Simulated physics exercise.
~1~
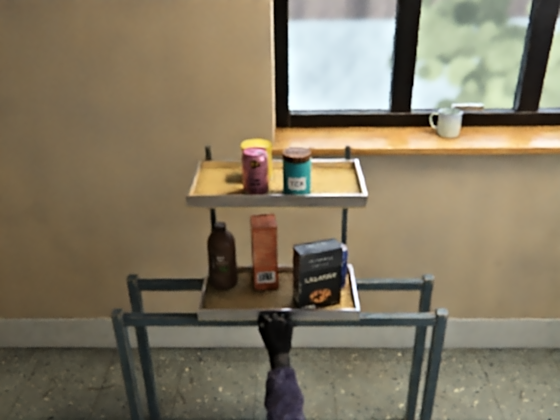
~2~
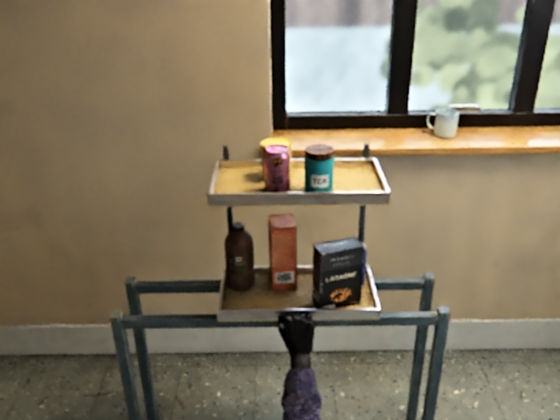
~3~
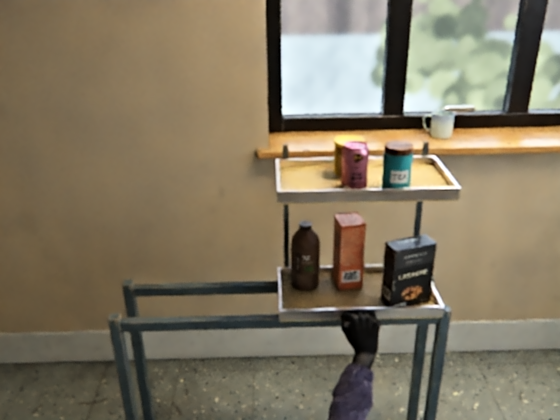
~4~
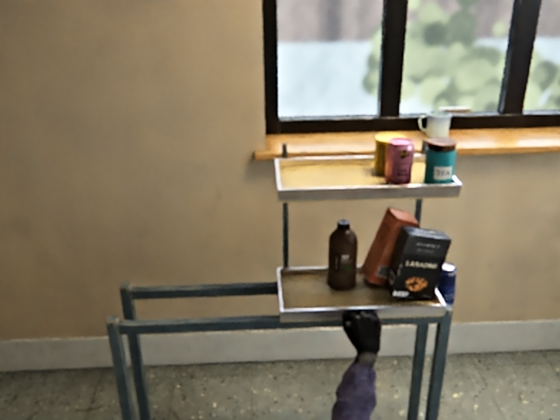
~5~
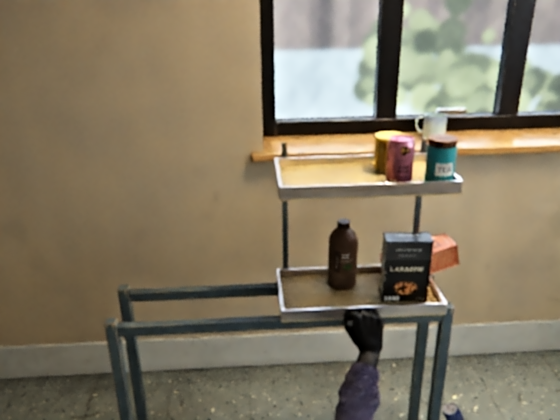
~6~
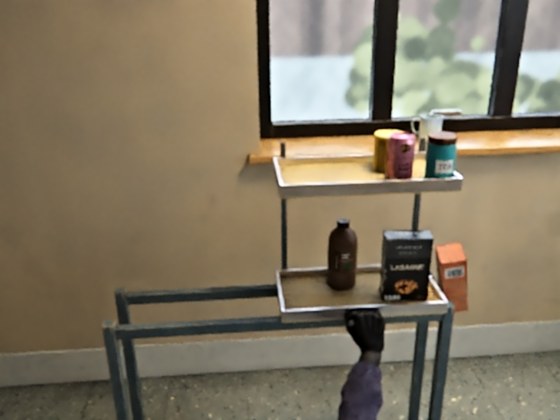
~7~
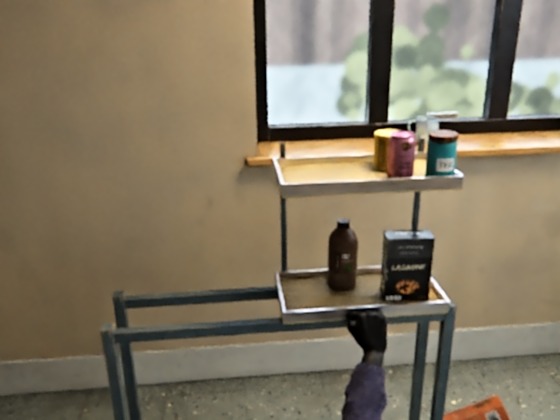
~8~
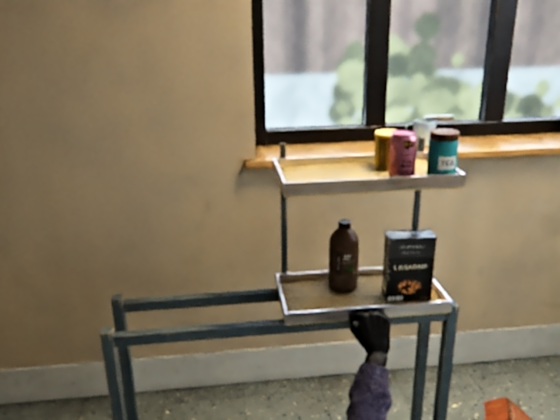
In a room beside a window, a dark-gloved hand slid a two-level rack tray rightward until it stopped abruptly; the items shifted right, and a blue can, then an orange carton, toppled off to the floor while the bottle, black packet and upper containers stayed on.
